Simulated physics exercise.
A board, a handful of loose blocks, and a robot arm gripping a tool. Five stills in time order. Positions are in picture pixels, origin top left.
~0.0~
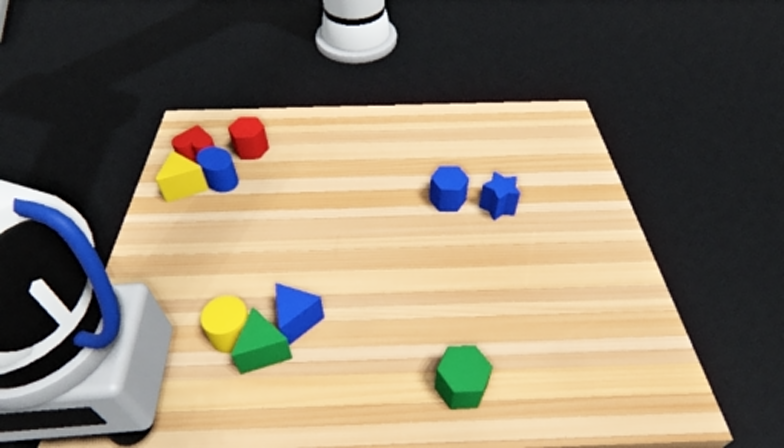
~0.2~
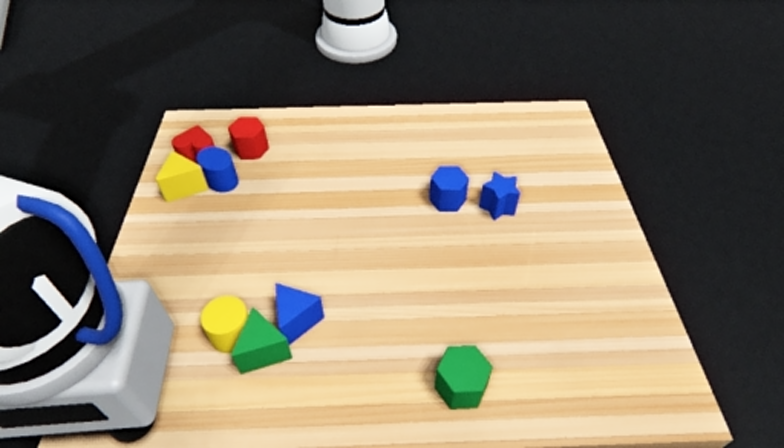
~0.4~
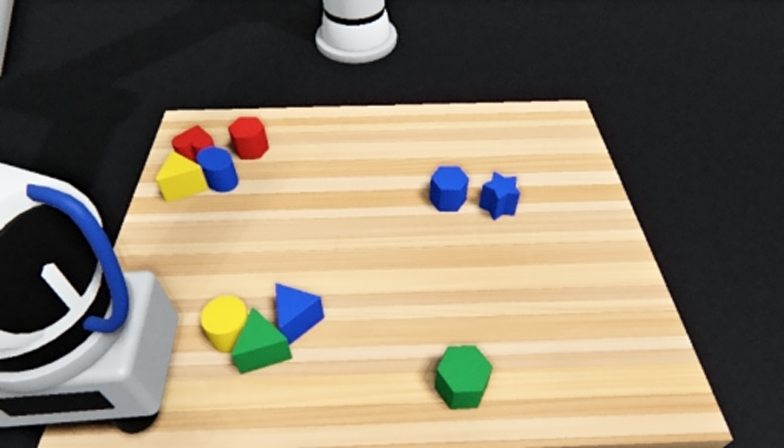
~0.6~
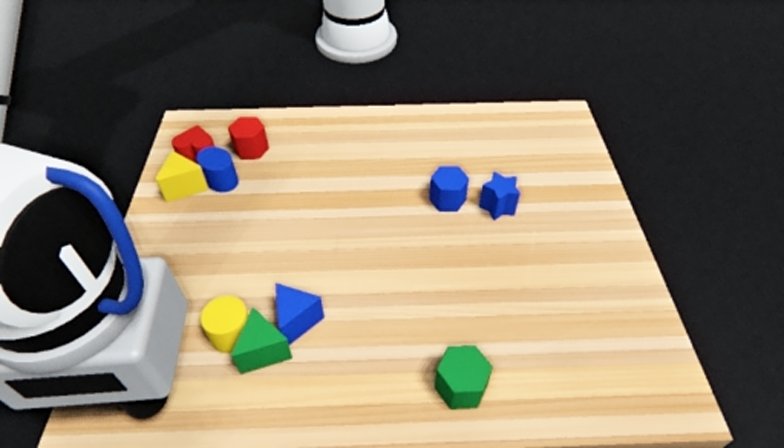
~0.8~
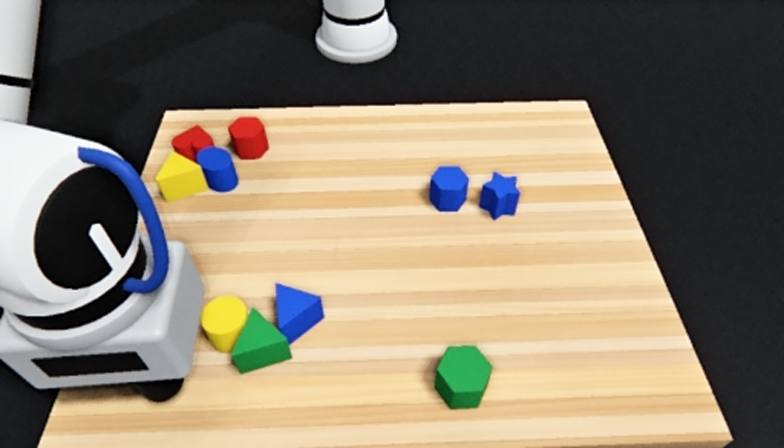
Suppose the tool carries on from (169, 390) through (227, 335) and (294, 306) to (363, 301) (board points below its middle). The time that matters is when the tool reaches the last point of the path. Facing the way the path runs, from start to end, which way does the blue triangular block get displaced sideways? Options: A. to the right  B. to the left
(A)
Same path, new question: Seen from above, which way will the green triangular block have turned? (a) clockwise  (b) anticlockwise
a.
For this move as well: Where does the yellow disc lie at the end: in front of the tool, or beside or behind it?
As far as I can tell, the yellow disc has dropped away to the side or behind.
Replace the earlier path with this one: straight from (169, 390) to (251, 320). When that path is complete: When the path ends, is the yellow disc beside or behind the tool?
Short answer: No.
On the path given first. One third of the way, tool (224, 328); yellow disc (254, 290); green triangular block (261, 331), turned 20° clockwise.
Two thirds of the way, tool (292, 298); yellow disc (306, 254); green triangular block (263, 332), turned 30° clockwise; blue triangular block (317, 298), turned 45° clockwise.
At the end, tool (362, 294); yellow disc (314, 249); green triangular block (263, 332), turned 30° clockwise; blue triangular block (354, 310), turned 95° clockwise.
